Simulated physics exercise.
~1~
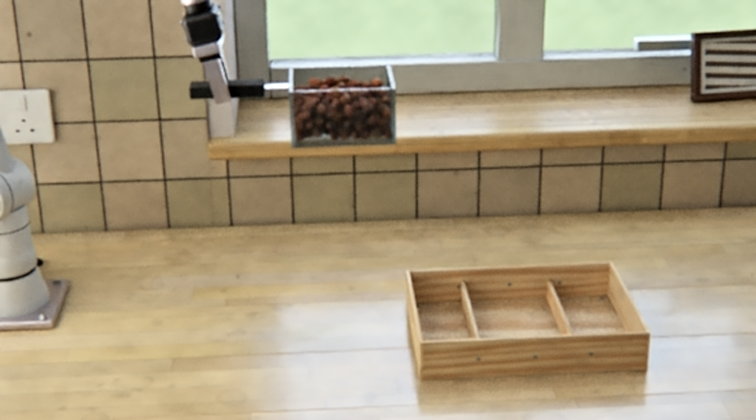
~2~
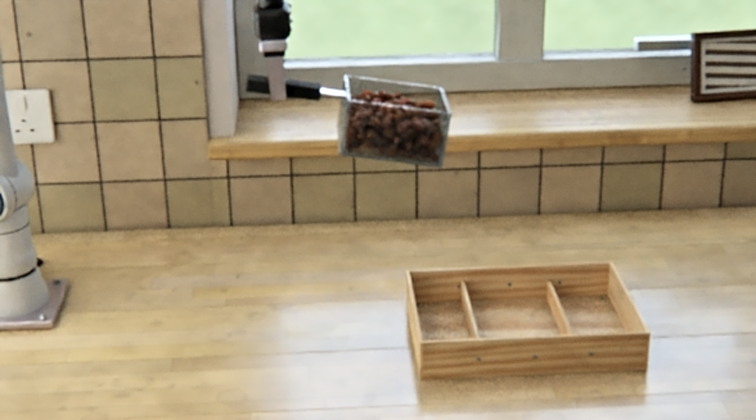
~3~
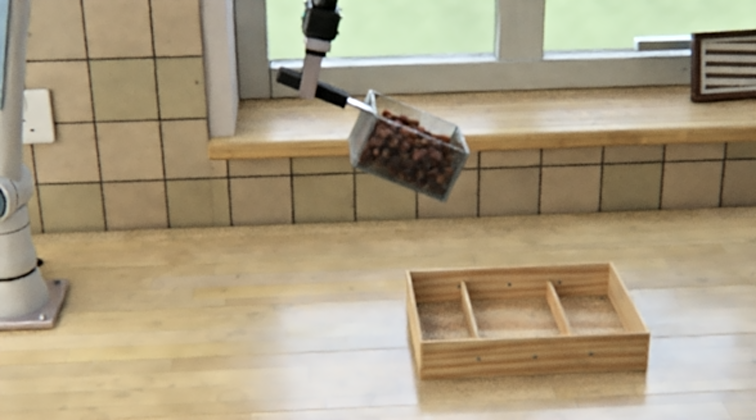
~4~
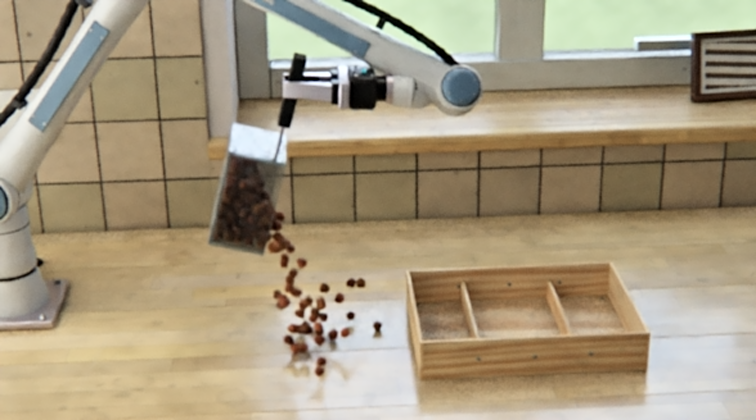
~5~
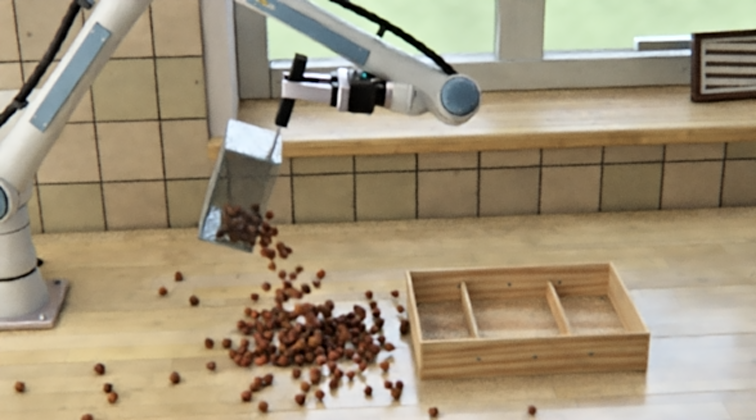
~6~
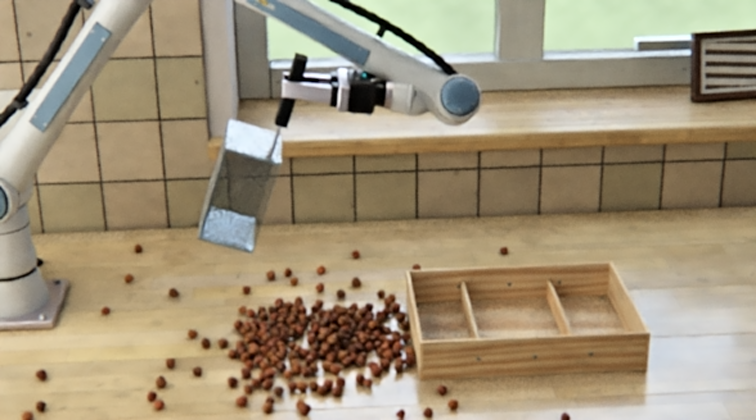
A pale wooden counter runs beneath a tiled wall and a bright window with a wooden sill, seen from the front and slightly above. A white and grey robot arm stands at the left, its gripper holding a clear box of reddish-brown hazelnuts, while an open wooden crate with three compartments sits at the right. The arm moves the box rightward, tipping it gradually, then draws it back left and tilts it steeply. Hazelnuts pour onto the counter, short of the crate. The emptied box stays tilted above a scattered heap, and the compartments remain empty.
